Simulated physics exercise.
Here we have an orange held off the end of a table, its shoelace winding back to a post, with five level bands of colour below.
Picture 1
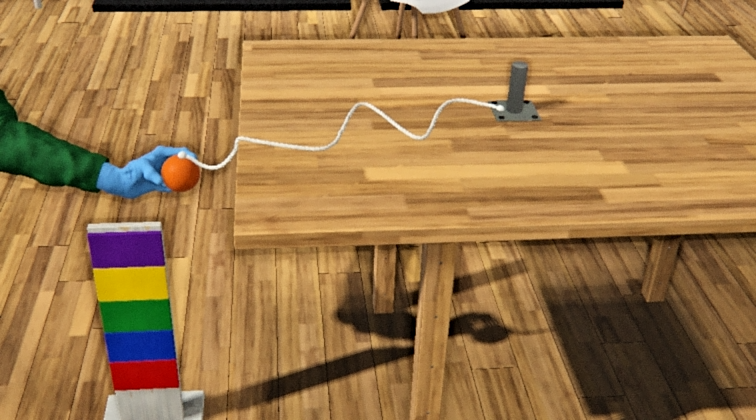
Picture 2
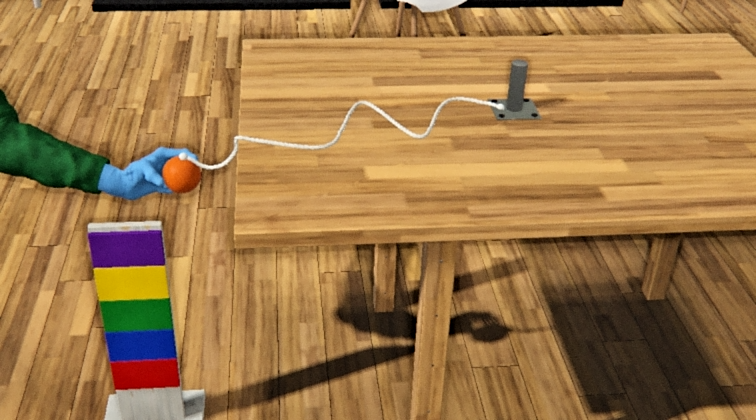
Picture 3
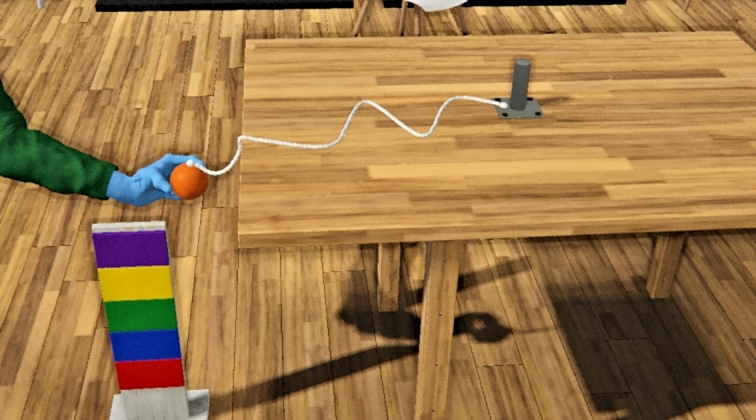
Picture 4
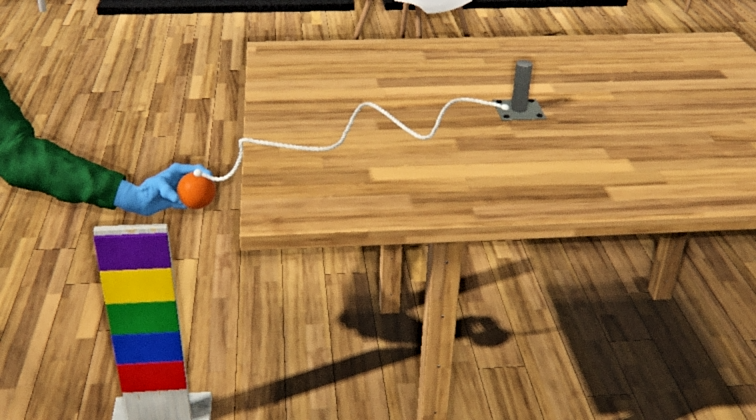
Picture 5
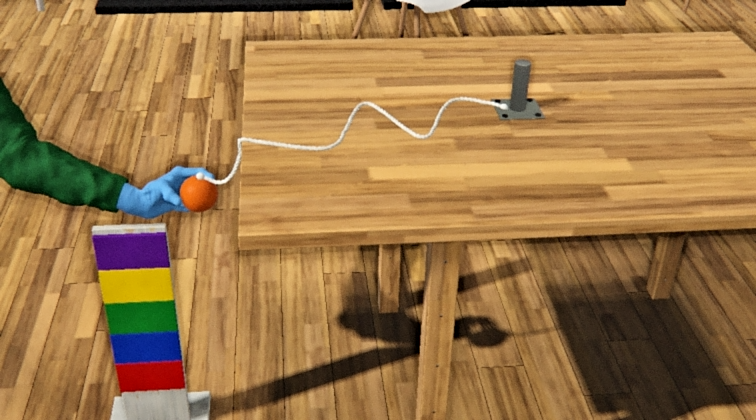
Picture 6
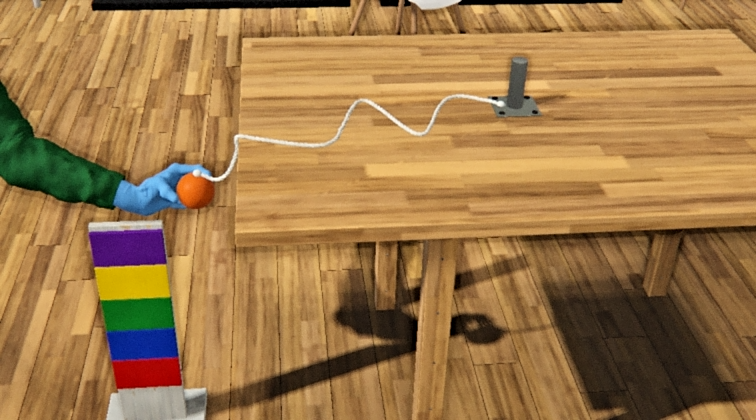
The video shows a gloved hand holding an orange ball-like object on a white cord that winds across a wooden table to a post, above five coloured bands; the hand shifts slightly right and down, with the view moving faintly.
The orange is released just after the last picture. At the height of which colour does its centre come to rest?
The blue one.
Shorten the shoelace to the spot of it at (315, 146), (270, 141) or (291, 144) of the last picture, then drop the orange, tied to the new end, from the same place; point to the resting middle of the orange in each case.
Try by try, around (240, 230), (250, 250) and (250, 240).
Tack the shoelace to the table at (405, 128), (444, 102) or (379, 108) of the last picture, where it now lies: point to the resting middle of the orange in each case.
Try by try, around (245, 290), (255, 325) and (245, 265).
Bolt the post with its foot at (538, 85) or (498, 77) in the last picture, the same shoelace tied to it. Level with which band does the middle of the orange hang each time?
Try by try: Green; blue.
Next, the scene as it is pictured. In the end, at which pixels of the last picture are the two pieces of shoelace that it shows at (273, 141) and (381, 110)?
At (247, 239), then (297, 124).
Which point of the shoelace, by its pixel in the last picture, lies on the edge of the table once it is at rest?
It lies at about (350, 112).
A little later, orange near (265, 325); level with blue.
Next, orange near (245, 334); level with blue.
When it is over, orange near (254, 335); level with blue. The shoelace holds its middle at blue.
